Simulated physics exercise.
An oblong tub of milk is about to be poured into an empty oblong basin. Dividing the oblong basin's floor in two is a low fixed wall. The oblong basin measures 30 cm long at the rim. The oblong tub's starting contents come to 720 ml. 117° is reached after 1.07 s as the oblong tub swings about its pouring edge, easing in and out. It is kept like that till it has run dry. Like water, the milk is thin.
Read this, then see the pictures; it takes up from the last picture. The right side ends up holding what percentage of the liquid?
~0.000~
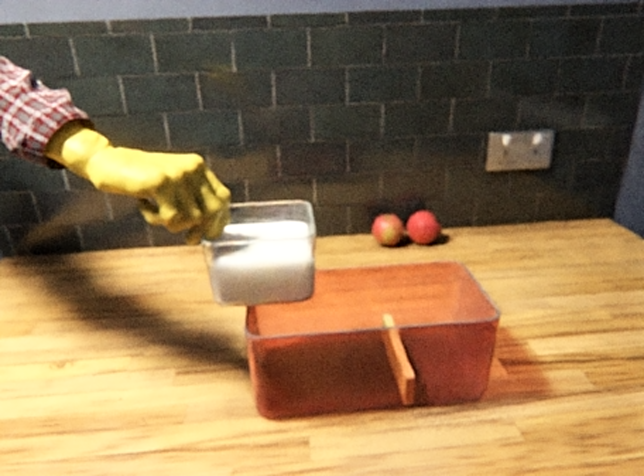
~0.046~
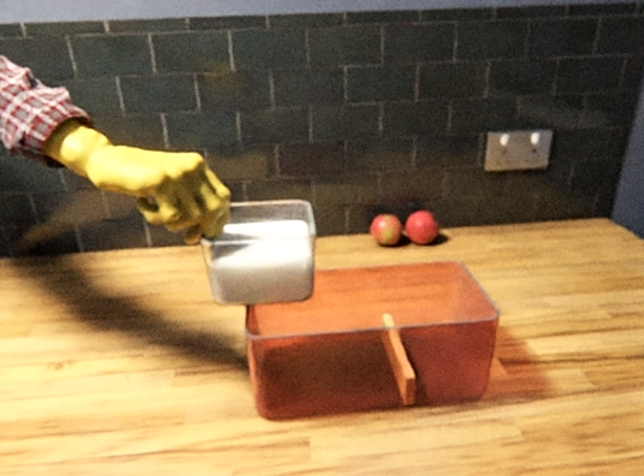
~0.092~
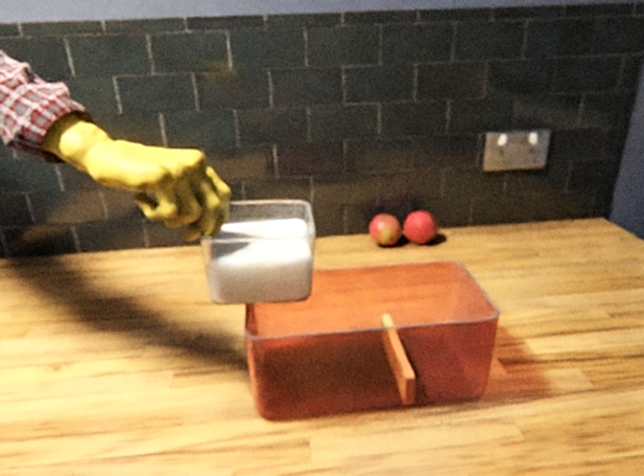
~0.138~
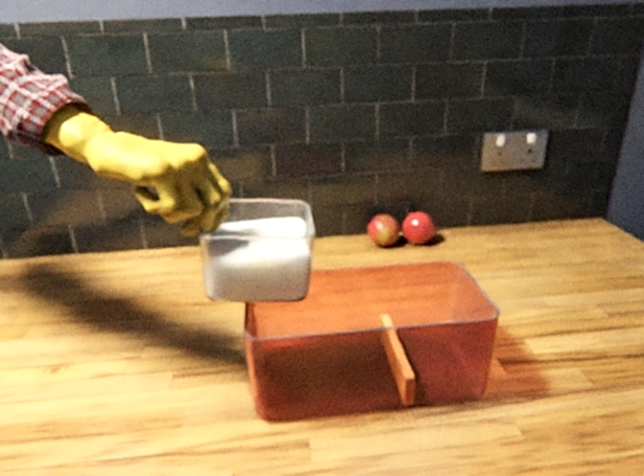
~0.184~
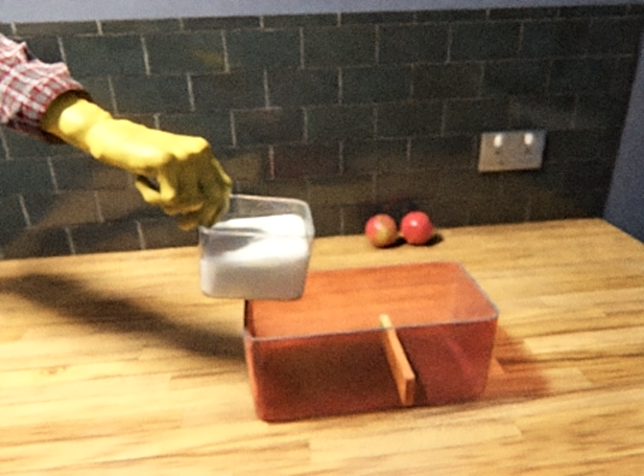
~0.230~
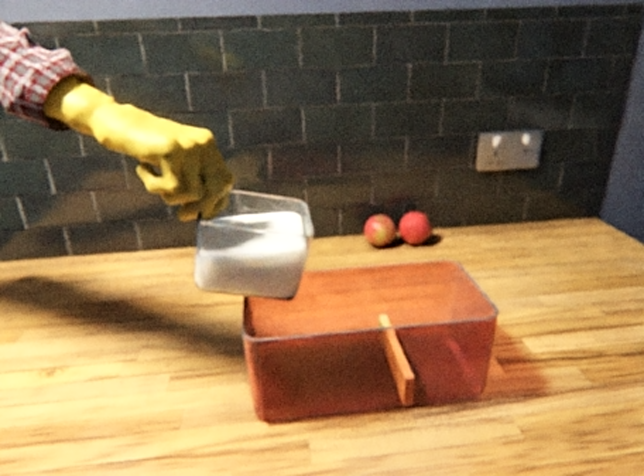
About 44 in every hundred parts.
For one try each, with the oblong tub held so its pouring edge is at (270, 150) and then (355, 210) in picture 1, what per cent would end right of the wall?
Try 1: 15 %; try 2: 85 %.
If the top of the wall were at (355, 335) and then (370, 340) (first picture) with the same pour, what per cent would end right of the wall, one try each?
Some 95 in a hundred, then some 90 in a hundred.
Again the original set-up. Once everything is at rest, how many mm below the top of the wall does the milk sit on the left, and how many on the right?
Near 28 mm for the left and near 20 mm for the right.
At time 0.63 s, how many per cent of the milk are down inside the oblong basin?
About 4 per cent.
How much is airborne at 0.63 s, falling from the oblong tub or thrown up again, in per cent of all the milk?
Around 30 in a hundred.
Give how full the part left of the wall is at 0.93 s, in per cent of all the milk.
Roughly 28 per cent.
After 0.63 s the tilt is 75° and 66 per cent is still to pour, 4 is left of the wall and 0 right of it.
After 0.93 s the tilt is 112° and 8 per cent is still to pour, 27 is left of the wall and 50 right of it.
After 1.24 s the tilt is 117° and 0 per cent is still to pour, 55 is left of the wall and 44 right of it.
After 1.57 s the tilt is 117° and 0 per cent is still to pour, 55 is left of the wall and 44 right of it.
In the end 55 per cent lies left of the wall, 44 right of it and 1 outside.
